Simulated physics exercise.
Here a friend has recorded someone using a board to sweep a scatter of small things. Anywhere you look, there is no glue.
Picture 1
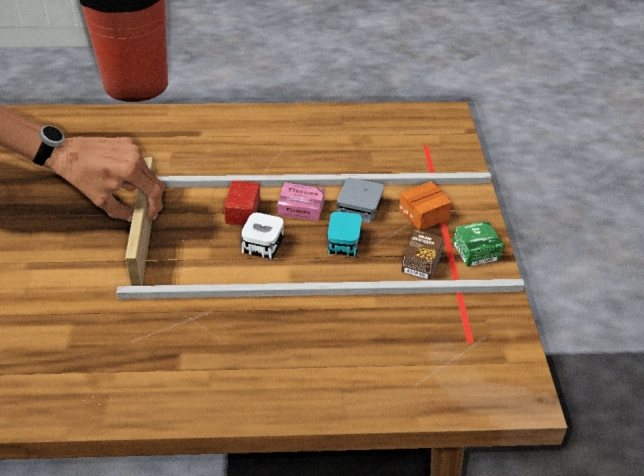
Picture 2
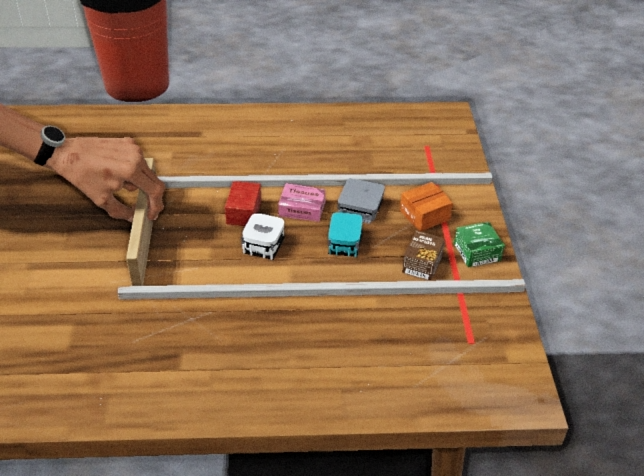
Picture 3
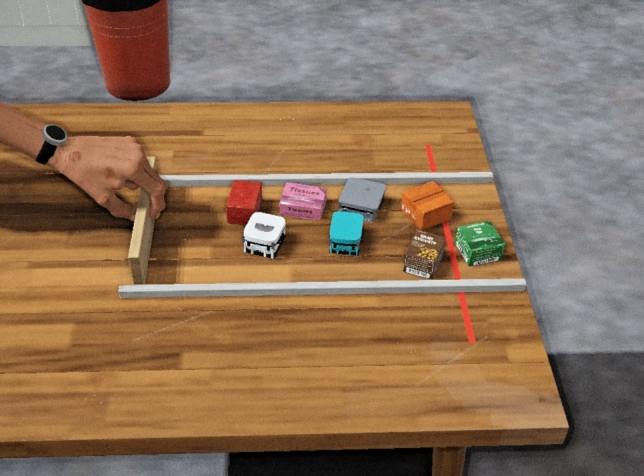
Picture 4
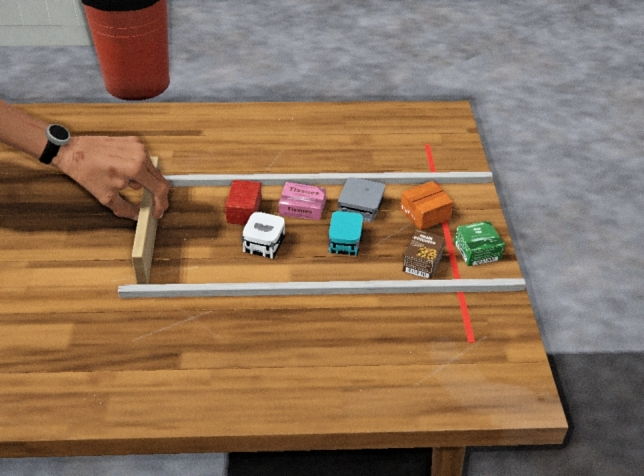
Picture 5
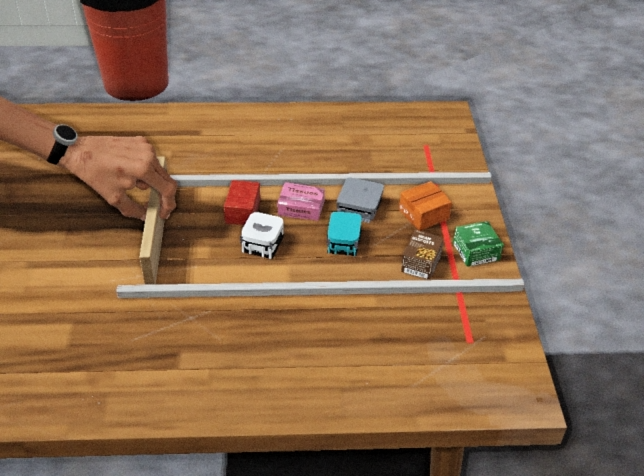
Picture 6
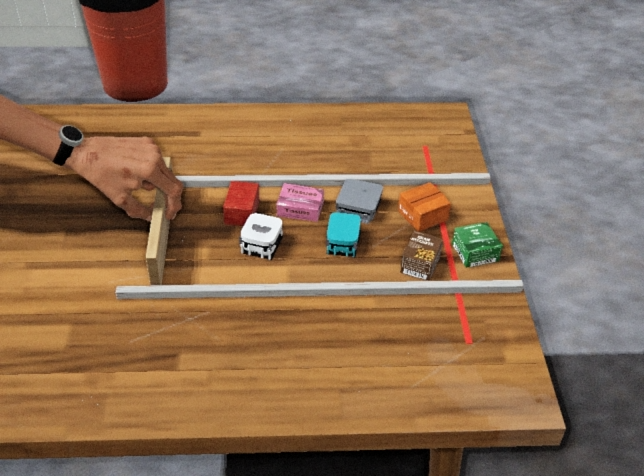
To begin with, a hand holds a wooden board upright between two pale rails on a table, left of a scatter of small colourful boxes and blocks near a red line. The hand then slides the board slightly to the right, still short of the items, which stay in place.
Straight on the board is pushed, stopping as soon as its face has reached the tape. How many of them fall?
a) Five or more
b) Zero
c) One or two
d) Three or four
Three or four.
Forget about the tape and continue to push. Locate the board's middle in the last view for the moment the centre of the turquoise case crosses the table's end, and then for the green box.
Turquoise case: (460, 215); green box: (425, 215).
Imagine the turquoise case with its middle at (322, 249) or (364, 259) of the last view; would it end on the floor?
For the first start it holds its spot, and for the second it holds its spot.
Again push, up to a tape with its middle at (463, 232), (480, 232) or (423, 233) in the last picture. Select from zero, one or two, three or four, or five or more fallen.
Counting what would fall each time, I get 5 or more; 5 or more; one to two.
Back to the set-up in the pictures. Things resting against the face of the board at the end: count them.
At rest, 3 are in contact.
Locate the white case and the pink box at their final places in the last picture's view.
In the last picture the white case sits at (463, 231) while the pink box sits at (488, 199).
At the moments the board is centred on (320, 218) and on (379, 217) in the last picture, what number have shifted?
It comes to 6 for the first spot, 7 for the other.
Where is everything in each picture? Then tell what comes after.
The first frame shows green box (478, 244); orange box (425, 206); brown box (423, 255); board (143, 220); tape (445, 232).
The second frame shows orange box (426, 206); grey case (361, 201).
The third frame shows brown box (424, 254); pink box (303, 202).
The fourth frame shows green box (479, 243); red block (244, 203).
The fifth frame shows orange box (425, 206); board (155, 219).
The sixth frame shows green box (477, 245); orange box (425, 207); brown box (422, 256); board (161, 220); tape (445, 233).
A little later, none off yet; green box at rest near (477, 245); orange box at rest near (425, 207); brown box at rest near (422, 256).
Next, none off yet; green box at rest near (477, 245); orange box shifted well along near (487, 210); brown box shifted a little near (434, 258).
When it is over, the number that fall off is three or four; down, grey case, orange box and green box.
